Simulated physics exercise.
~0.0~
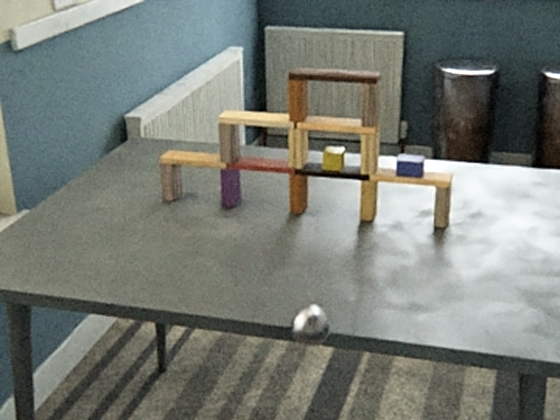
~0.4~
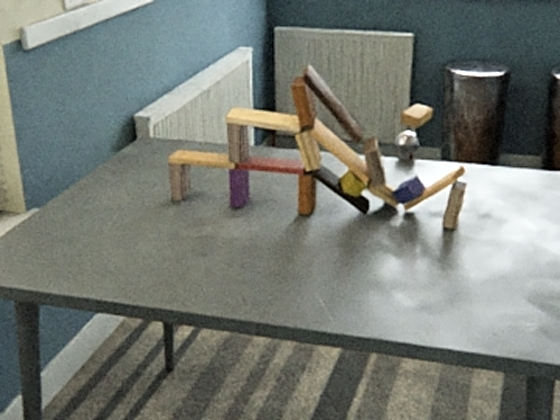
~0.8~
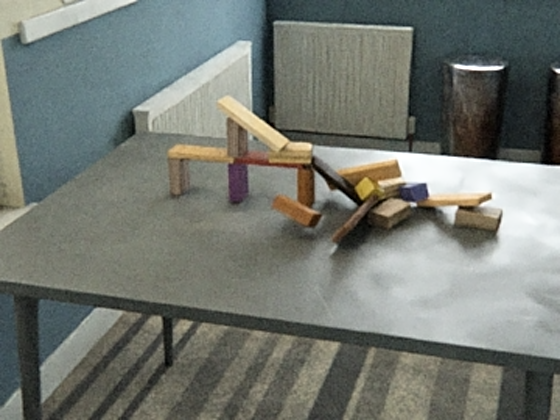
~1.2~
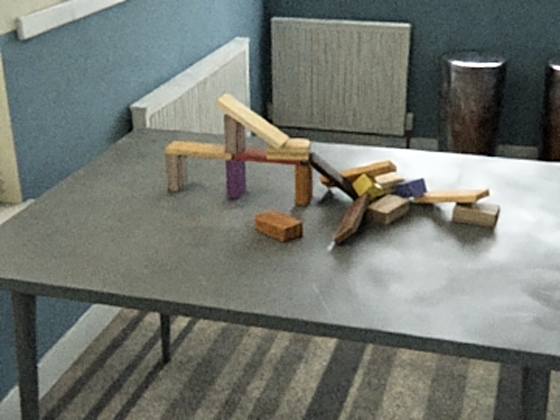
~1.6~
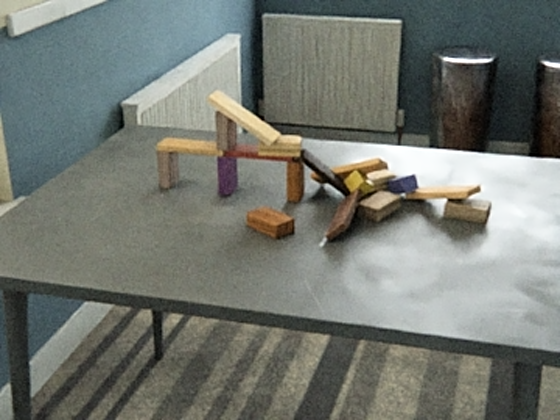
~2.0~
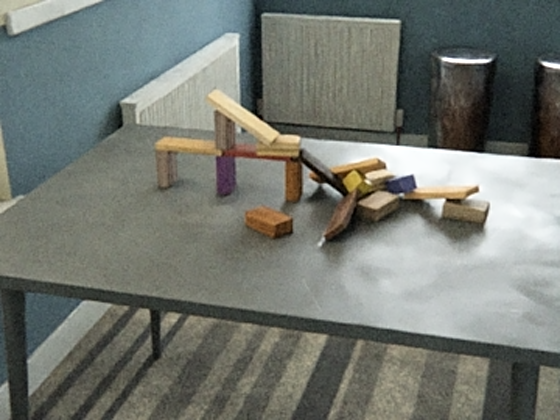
To begin with, a small structure of wooden posts and planks stands three storeys high on a grey table, with a yellow block and a blue block resting on it, as a steel ball approaches from the front. The ball then strikes the right side, sending one small piece into the air while the top plank tips and the blocks drop. Next the right half collapses into a heap, and the upper plank on the left tilts down to the right. An orange-brown block comes to rest in front. Finally everything lies still, with the purple post and red plank still in place.
